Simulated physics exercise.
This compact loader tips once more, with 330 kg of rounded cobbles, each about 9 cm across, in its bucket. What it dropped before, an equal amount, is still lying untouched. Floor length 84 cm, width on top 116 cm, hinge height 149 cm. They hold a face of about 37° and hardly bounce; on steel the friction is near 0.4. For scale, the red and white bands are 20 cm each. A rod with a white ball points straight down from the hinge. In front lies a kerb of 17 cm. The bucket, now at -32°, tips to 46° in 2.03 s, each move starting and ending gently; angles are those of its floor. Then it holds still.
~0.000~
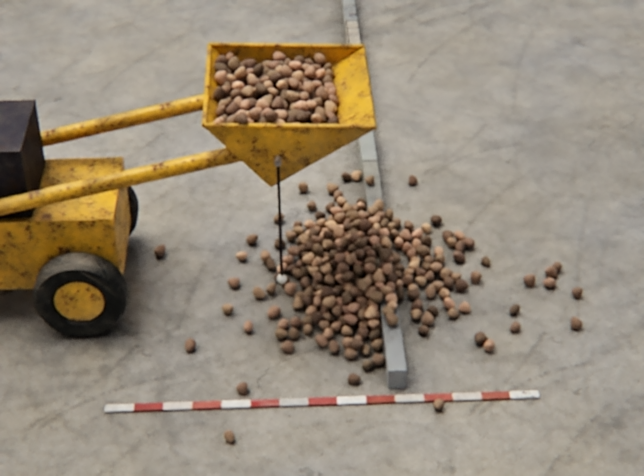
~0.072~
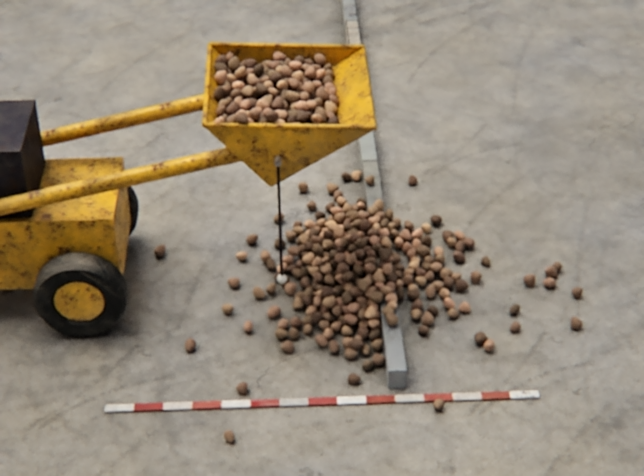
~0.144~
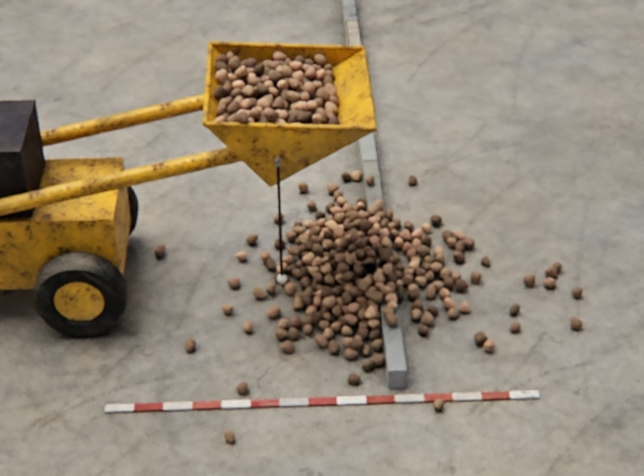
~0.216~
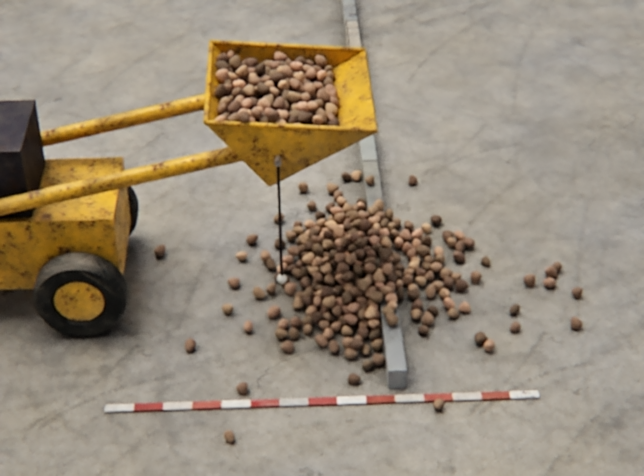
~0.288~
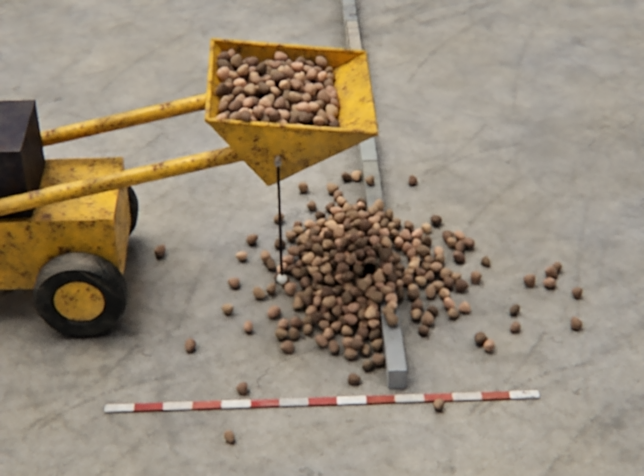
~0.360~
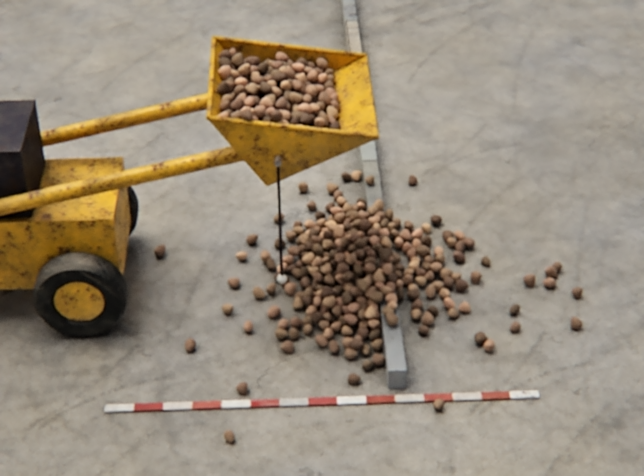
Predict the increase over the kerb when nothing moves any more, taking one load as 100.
Some 73 per cent is added.
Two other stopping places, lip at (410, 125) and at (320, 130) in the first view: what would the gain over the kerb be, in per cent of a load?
About 100 and 10 per cent.
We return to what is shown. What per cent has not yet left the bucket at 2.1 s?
About 0 per cent.
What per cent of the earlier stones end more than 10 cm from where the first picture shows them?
About 20 per cent.
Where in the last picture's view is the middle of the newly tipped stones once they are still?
Around (422, 267).
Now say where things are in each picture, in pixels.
In the first frame, the bucket is at -32°, its lip at (376, 127); the top of the load is at (245, 71). The earlier load is highest near (373, 259), 24 cm above ground level, 80 % on this side of the kerb, 20 % over the kerb.
In the second frame, the bucket is at -32°, its lip at (376, 128); the top of the load is at (241, 72); the stones move at 0.0 m/s on average.
In the third frame, the bucket is at -31°, its lip at (376, 129); the top of the load is at (242, 71); the stones move at 0.1 m/s on average.
The fourth frame shows lip at (377, 131), floor tilted -30°, highest stones at (242, 71); the stones move at 0.1 m/s on average.
In the fifth frame, the bucket is at -28°, its lip at (378, 133); the top of the load is at (244, 70); the stones move at 0.1 m/s on average.
In the sixth frame, the bucket is at -25°, its lip at (379, 137); the top of the load is at (245, 69); the stones move at 0.1 m/s on average.
After 1.5 s the floor is at 34°; in per cent of one load, 86 in the bucket, 94 on this side of the kerb, 20 over the kerb; the foremost stones are at (546, 294).
After 2.1 s the floor is at 46°; in per cent of one load, 2 in the bucket, 128 on this side of the kerb, 70 over the kerb; the foremost stones are at (547, 292).
After 2.5 s the floor is at 46°; in per cent of one load, 0 in the bucket, 109 on this side of the kerb, 90 over the kerb; the foremost stones are at (553, 278).
After 5.1 s the floor is at 46°; in per cent of one load, 0 in the bucket, 107 on this side of the kerb, 93 over the kerb; the foremost stones are at (576, 250). Net gain over the kerb, 73.
